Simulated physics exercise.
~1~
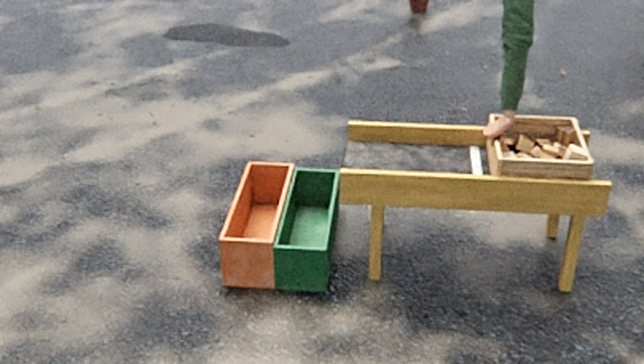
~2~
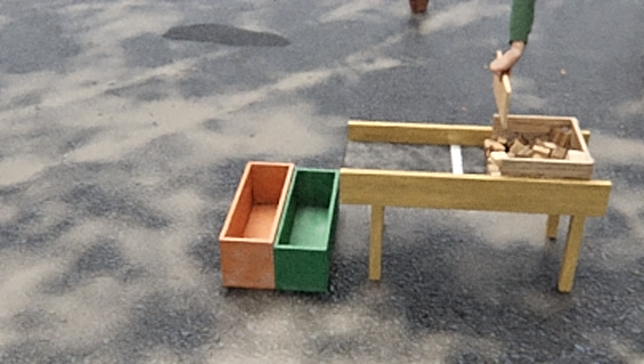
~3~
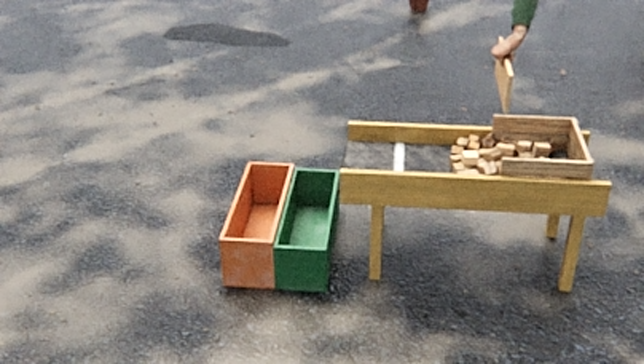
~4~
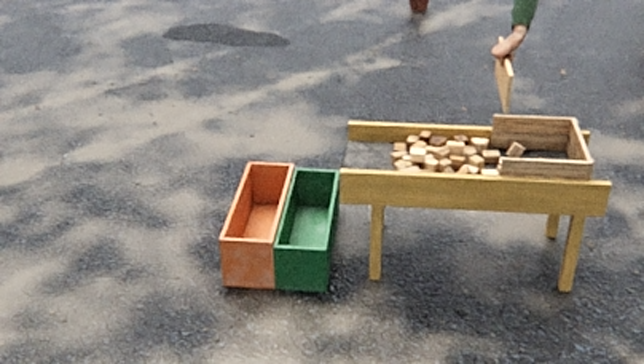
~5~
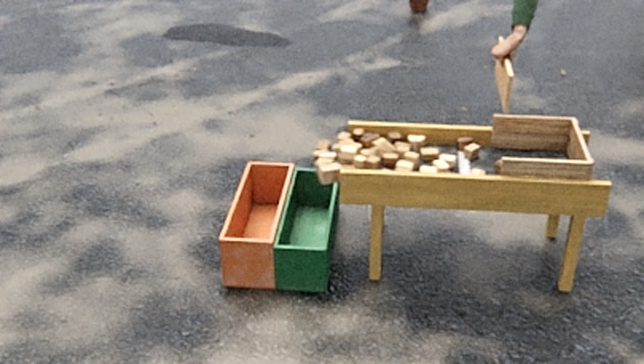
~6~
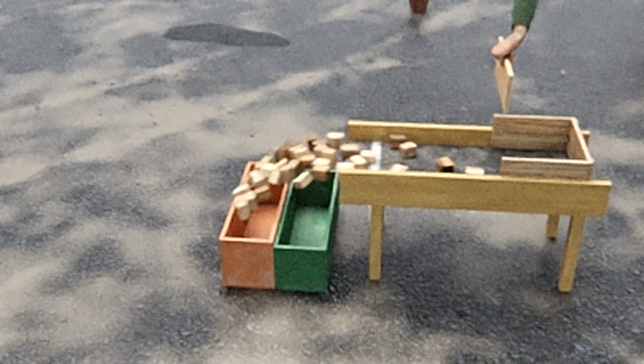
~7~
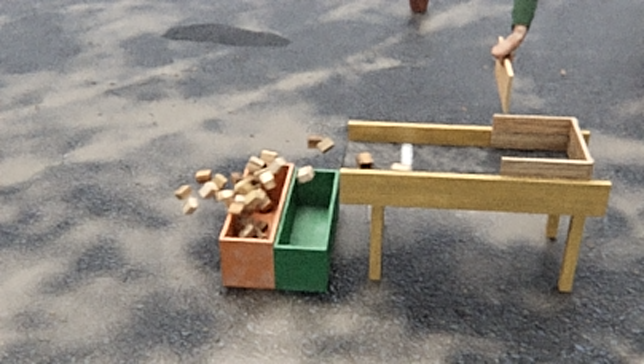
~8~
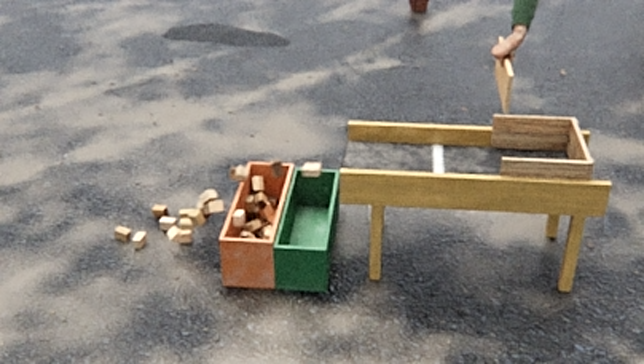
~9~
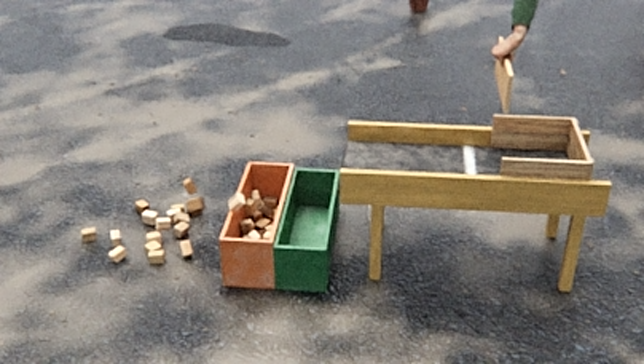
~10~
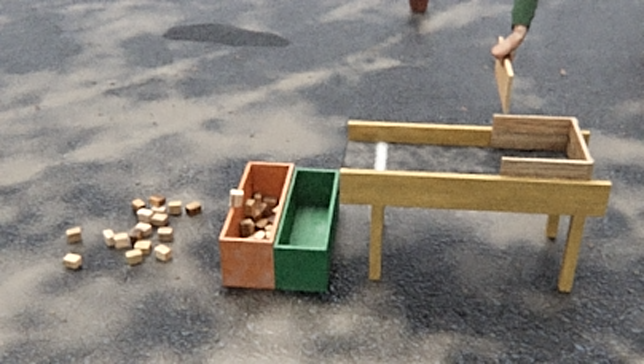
A hand in a green sleeve lifts the end board of a wooden pen heaped with small wooden blocks, set on a low conveyor. The blocks slide out and spread leftward along the moving belt, leaving the pen empty while the hand holds the board above it. They spill off the left end in a stream, flying over the green tub. Many drop into the orange box, while others sail past it and tumble across the wet-looking pavement. By the end, blocks lie piled in the orange box and scattered on the ground to its left, and the green tub remains empty.
